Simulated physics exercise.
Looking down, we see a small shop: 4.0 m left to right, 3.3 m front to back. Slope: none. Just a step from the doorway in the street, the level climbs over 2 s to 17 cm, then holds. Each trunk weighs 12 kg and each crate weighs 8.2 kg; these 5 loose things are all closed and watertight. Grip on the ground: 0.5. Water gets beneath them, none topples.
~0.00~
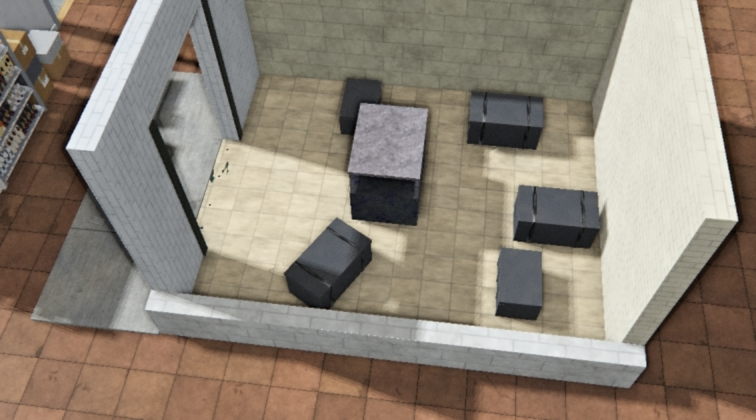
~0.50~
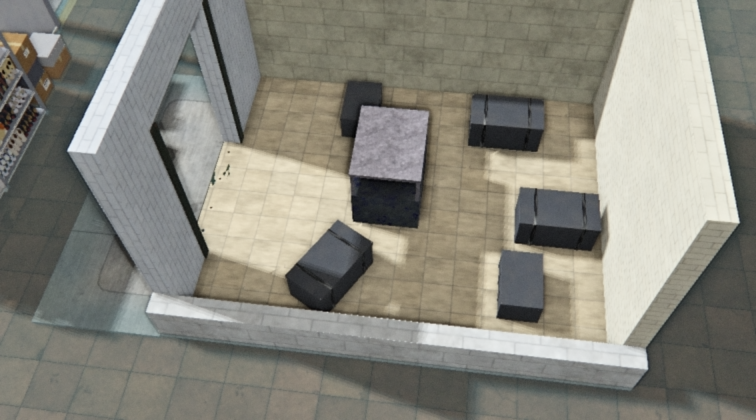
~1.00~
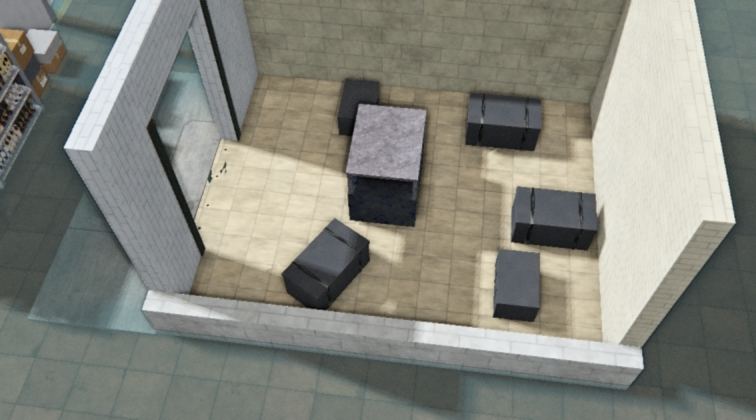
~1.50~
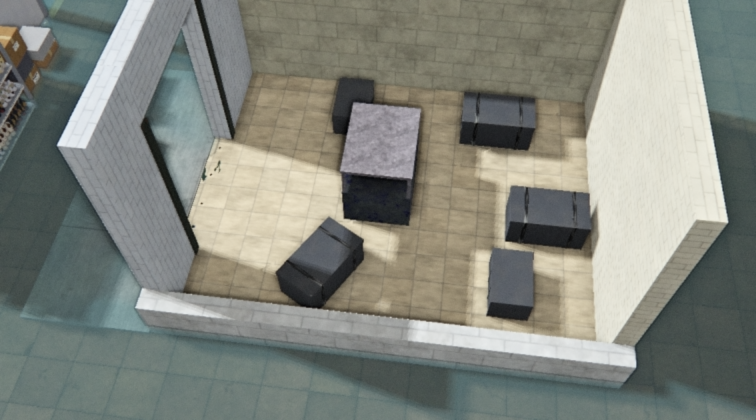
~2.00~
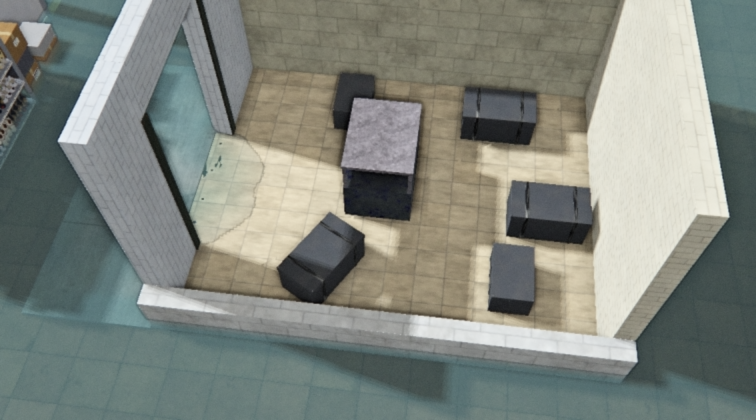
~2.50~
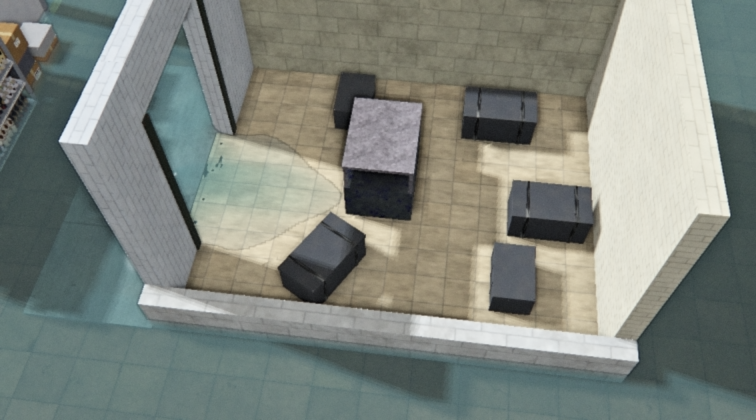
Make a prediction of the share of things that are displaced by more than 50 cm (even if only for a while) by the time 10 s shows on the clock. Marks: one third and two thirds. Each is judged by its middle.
I bet the count comes out high.
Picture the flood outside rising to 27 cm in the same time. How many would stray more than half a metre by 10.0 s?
With that change, 5 of them.
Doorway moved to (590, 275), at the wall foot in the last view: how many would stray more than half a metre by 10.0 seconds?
Then it comes to 5 of them.
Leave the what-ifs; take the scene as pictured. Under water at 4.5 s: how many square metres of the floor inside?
Somewhere about 8.5 m2, give or take.
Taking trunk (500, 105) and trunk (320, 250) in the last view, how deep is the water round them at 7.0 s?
3 and 7 cm.
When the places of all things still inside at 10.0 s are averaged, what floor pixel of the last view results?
I'd put it around (468, 160).
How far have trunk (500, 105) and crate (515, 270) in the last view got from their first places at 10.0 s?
Shifts: 20 cm / 140 cm.
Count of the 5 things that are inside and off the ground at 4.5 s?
1 of them.
After 3.5 s 0 of 5 are over 50 cm from their spots; 0 afloat.
After 4.5 s 1 of 5 are over 50 cm from their spots; 1 afloat.
After 7.0 s 3 of 5 are over 50 cm from their spots; 3 afloat.
After 10.0 s 4 of 5 are over 50 cm from their spots, and 4 have been at some point; 5 afloat.
